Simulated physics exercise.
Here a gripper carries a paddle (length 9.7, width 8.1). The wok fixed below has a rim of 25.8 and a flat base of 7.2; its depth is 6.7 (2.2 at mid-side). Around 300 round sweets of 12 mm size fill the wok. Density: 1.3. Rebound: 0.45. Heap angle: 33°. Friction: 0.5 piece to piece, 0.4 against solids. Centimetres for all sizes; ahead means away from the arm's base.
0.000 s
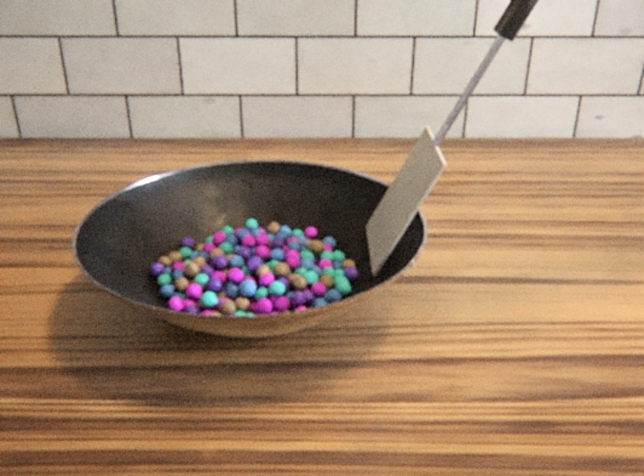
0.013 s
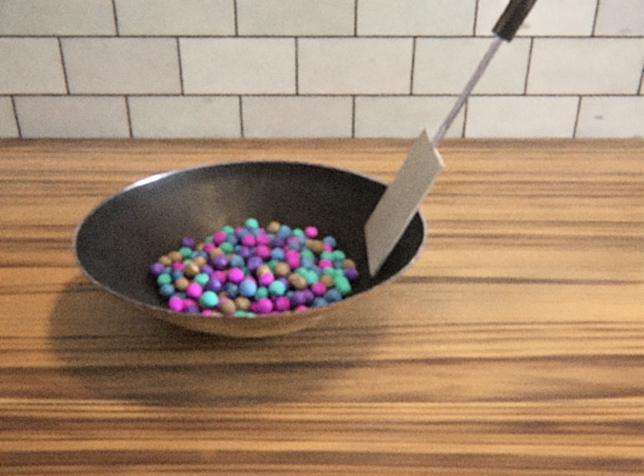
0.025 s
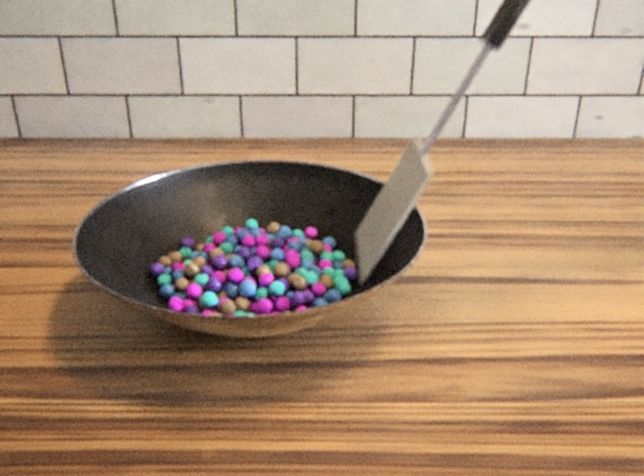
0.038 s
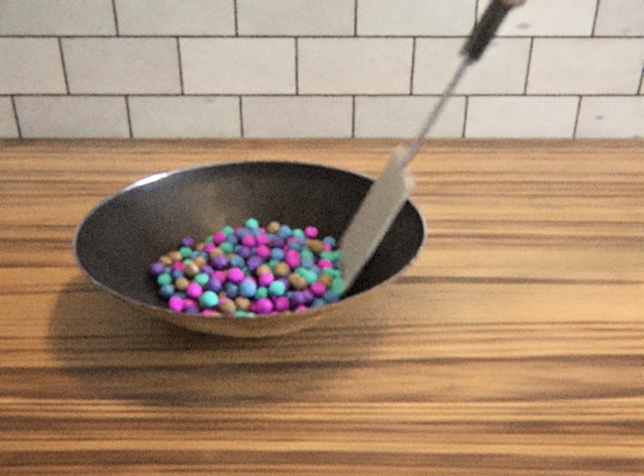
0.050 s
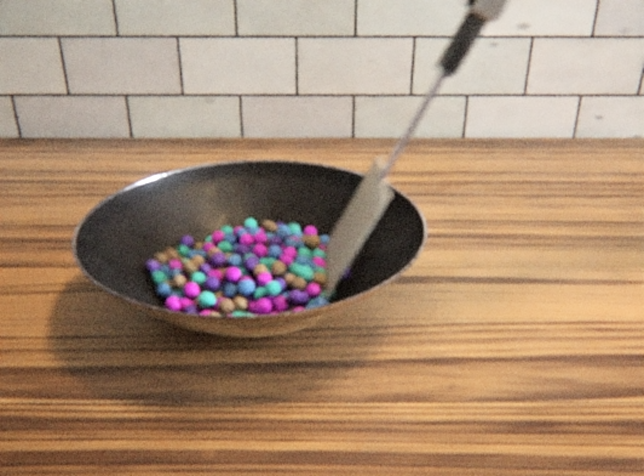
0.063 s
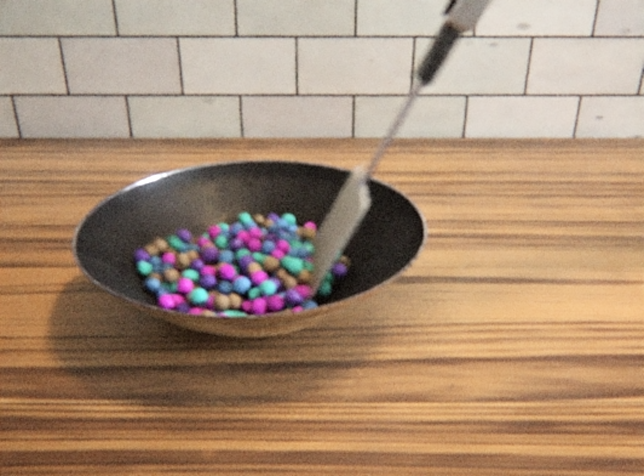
A flat paddle with a dark handle rested at the right side of a wok of colorful balls, then swept left into the pile and nudged the balls toward the left.
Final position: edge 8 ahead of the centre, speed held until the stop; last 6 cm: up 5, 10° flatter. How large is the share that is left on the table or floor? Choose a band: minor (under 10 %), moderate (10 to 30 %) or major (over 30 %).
Major.
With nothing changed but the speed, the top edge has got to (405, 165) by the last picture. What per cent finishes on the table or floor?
That share would be about 10 percent.
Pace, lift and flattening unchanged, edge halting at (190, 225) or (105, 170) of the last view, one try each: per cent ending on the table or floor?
I'd say some 25 per cent, then some 60 per cent.
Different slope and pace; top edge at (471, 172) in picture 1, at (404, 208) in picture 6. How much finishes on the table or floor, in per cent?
Around 40 per cent finishes there.
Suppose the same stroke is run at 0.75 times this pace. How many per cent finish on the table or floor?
35 %.
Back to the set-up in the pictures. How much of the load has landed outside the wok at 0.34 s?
I'd put it at around 10 per cent.
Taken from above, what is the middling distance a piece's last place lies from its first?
Around 8 cm, measured level.
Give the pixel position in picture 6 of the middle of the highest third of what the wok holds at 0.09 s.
(210, 246).
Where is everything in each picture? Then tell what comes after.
The first picture shows paddle top edge at (436, 144), sloping 63°; upper third of the load around (262, 265), from x 155 to 350, top at y 225; 298 in the wok.
The second picture shows paddle top edge at (434, 145), sloping 63°; upper third of the load around (262, 265), from x 155 to 350, top at y 225.
The third picture shows paddle top edge at (424, 152), sloping 63°; upper third of the load around (262, 265), from x 155 to 350, top at y 225.
The fourth picture shows paddle top edge at (405, 164), sloping 63°; upper third of the load around (262, 264), from x 155 to 350, top at y 225.
The fifth picture shows paddle top edge at (383, 175), sloping 63°; upper third of the load around (259, 264), from x 155 to 345, top at y 225.
The sixth picture shows paddle top edge at (362, 183), sloping 63°; upper third of the load around (245, 258), from x 140 to 345, top at y 220; 298 in the wok.
After 0.09 s, sloping 63°, highest piece 7 above the table; 298 in the wok.
After 0.12 s, sloping 60°, highest piece 9 above the table; 298 in the wok.
After 0.34 s, sloping 53°, highest piece 21 above the table; 159 in the wok, 33 on the table or floor, 106 on the blade or in flight.
After 1.39 s, sloping 53°, highest piece 5 above the table; 159 in the wok, 139 on the table or floor.
At rest, 159 in the wok, 139 on the table or floor. That is 47 % on the table or floor.
